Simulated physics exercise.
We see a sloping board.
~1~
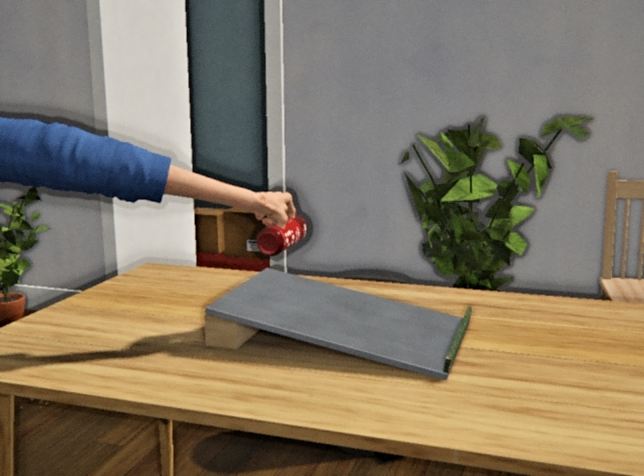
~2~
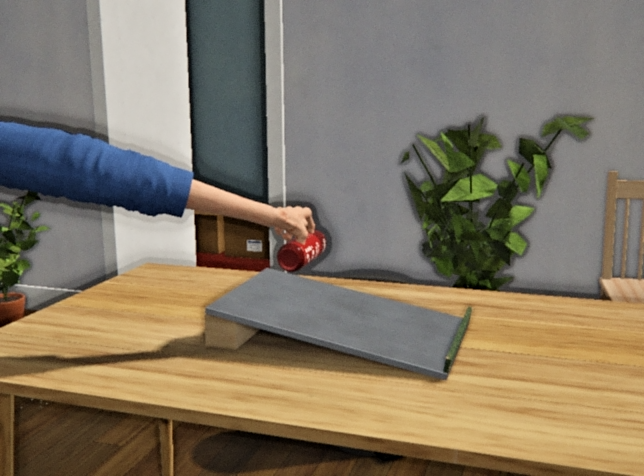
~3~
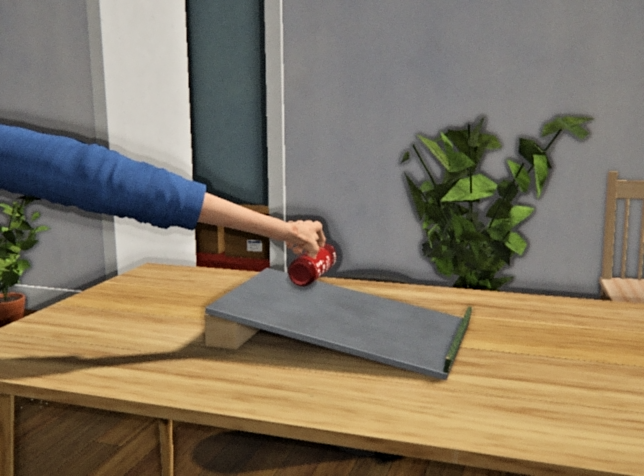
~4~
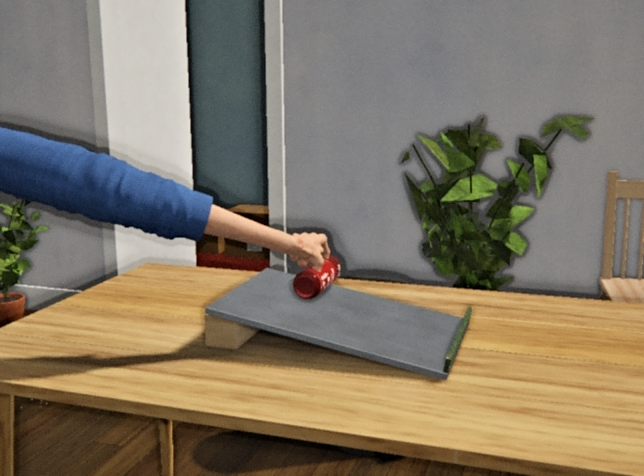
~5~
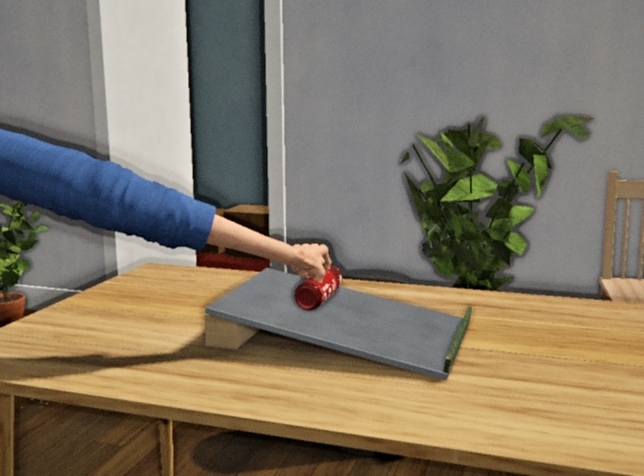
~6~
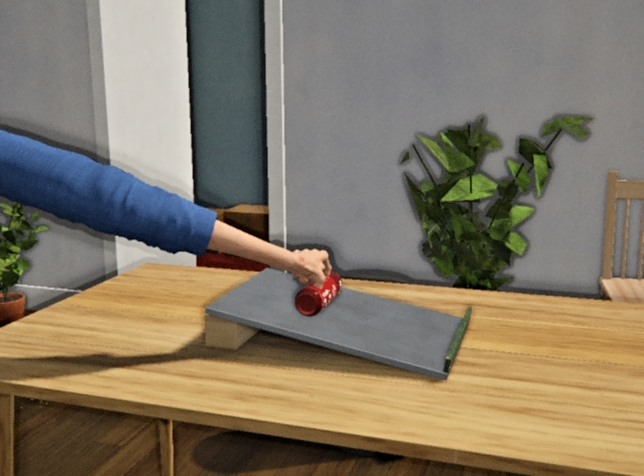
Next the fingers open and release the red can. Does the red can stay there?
Here the red can runs down the board.
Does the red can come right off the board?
The red can is still on the board.
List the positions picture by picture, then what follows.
In the first picture, still above its spot; red can (283, 235).
In the second picture, still above its spot; red can (302, 250).
In the third picture, still above its spot; red can (313, 264).
In the fourth picture, still above its spot; red can (318, 276).
In the fifth picture, still above its spot; red can (319, 287).
In the sixth picture, set down, still held; red can (319, 293).
Then, 0.60 s after the last picture, red can rolled well along near (372, 307).
Then, 0.80 s after the last picture, red can rolled well along near (424, 320).
At rest, moved from the start, red can. Seen from the same camera at the end, red can near (444, 325). The red can goes downhill.
